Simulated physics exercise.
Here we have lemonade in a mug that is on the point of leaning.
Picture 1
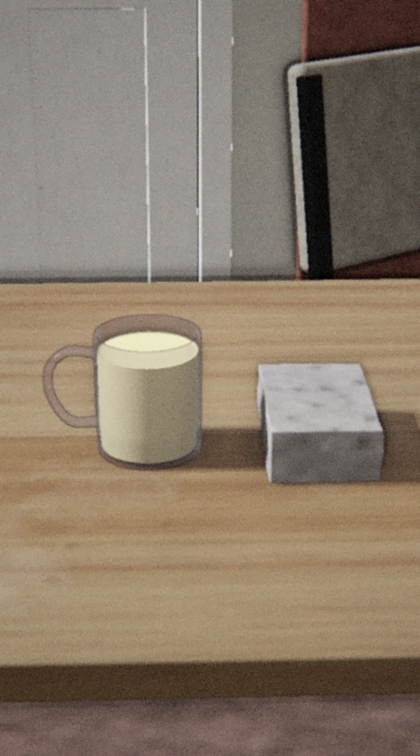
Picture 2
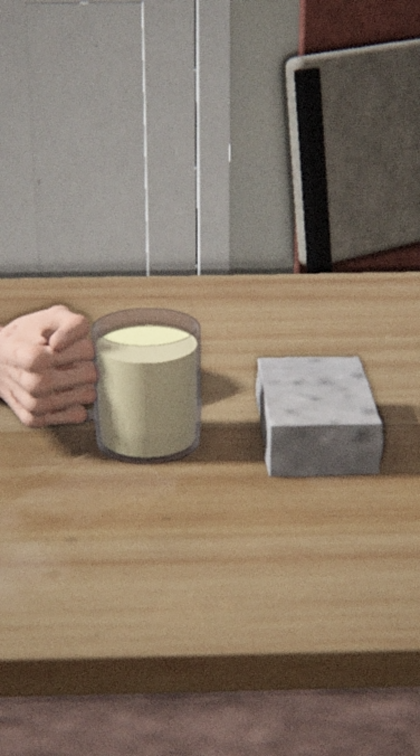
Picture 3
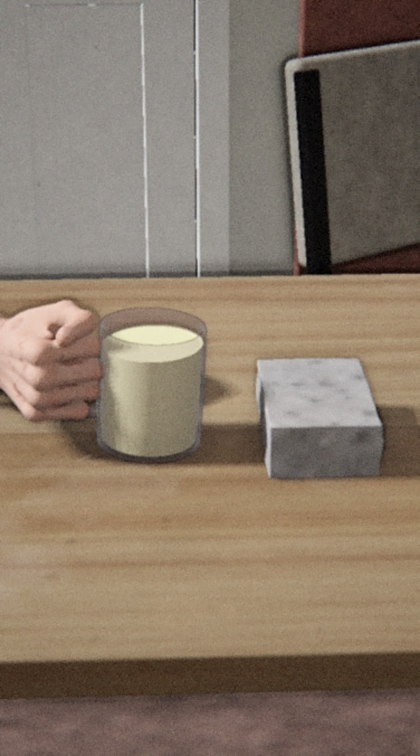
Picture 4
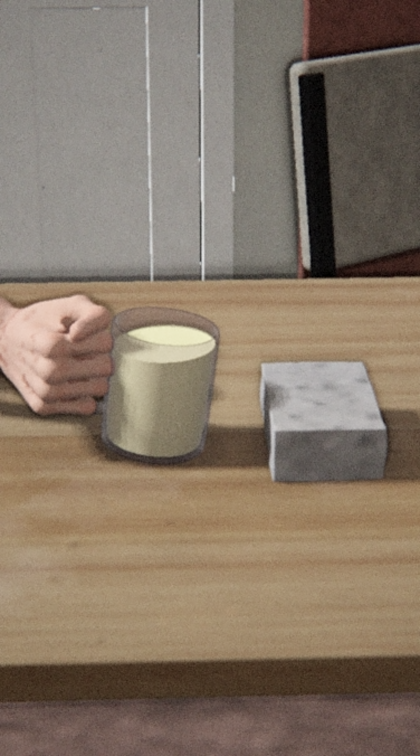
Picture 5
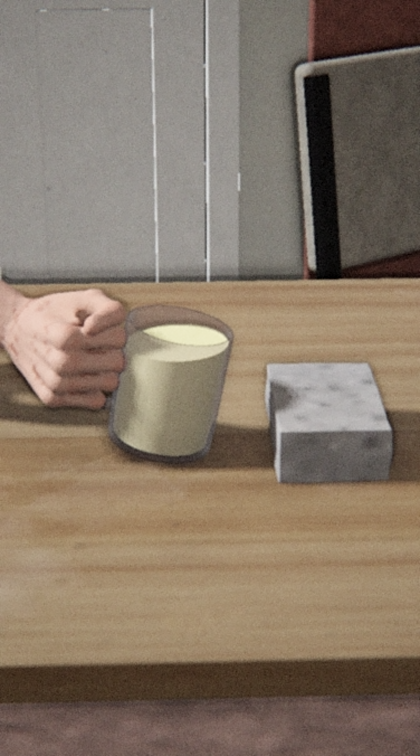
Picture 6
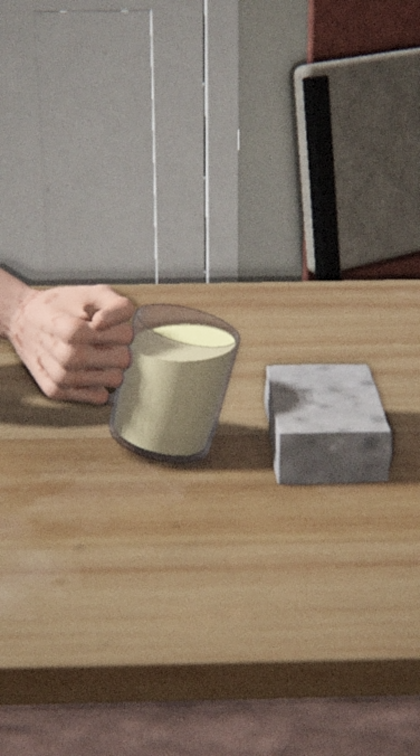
Mug of pale yellow lemonade standing on a wooden table, then a hand gripping its handle and tilting it rightward beside a grey brick.
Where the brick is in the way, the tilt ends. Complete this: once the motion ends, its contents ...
Its contents have partly come out.
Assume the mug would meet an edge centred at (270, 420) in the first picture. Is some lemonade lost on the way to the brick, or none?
Overflow.
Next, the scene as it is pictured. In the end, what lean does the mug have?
45° or thereabouts.
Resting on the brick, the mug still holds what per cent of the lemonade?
It comes to about 70 in a hundred.
Next, the mug leans by about 30°; it has slopped over; nearly all of the lemonade is inside.
After that, the mug leans by about 40°; it has slopped over; about three quarters of the lemonade is inside.
Finally, the mug leans by about 45°, against the brick; it has slopped over; about three quarters of the lemonade is inside.
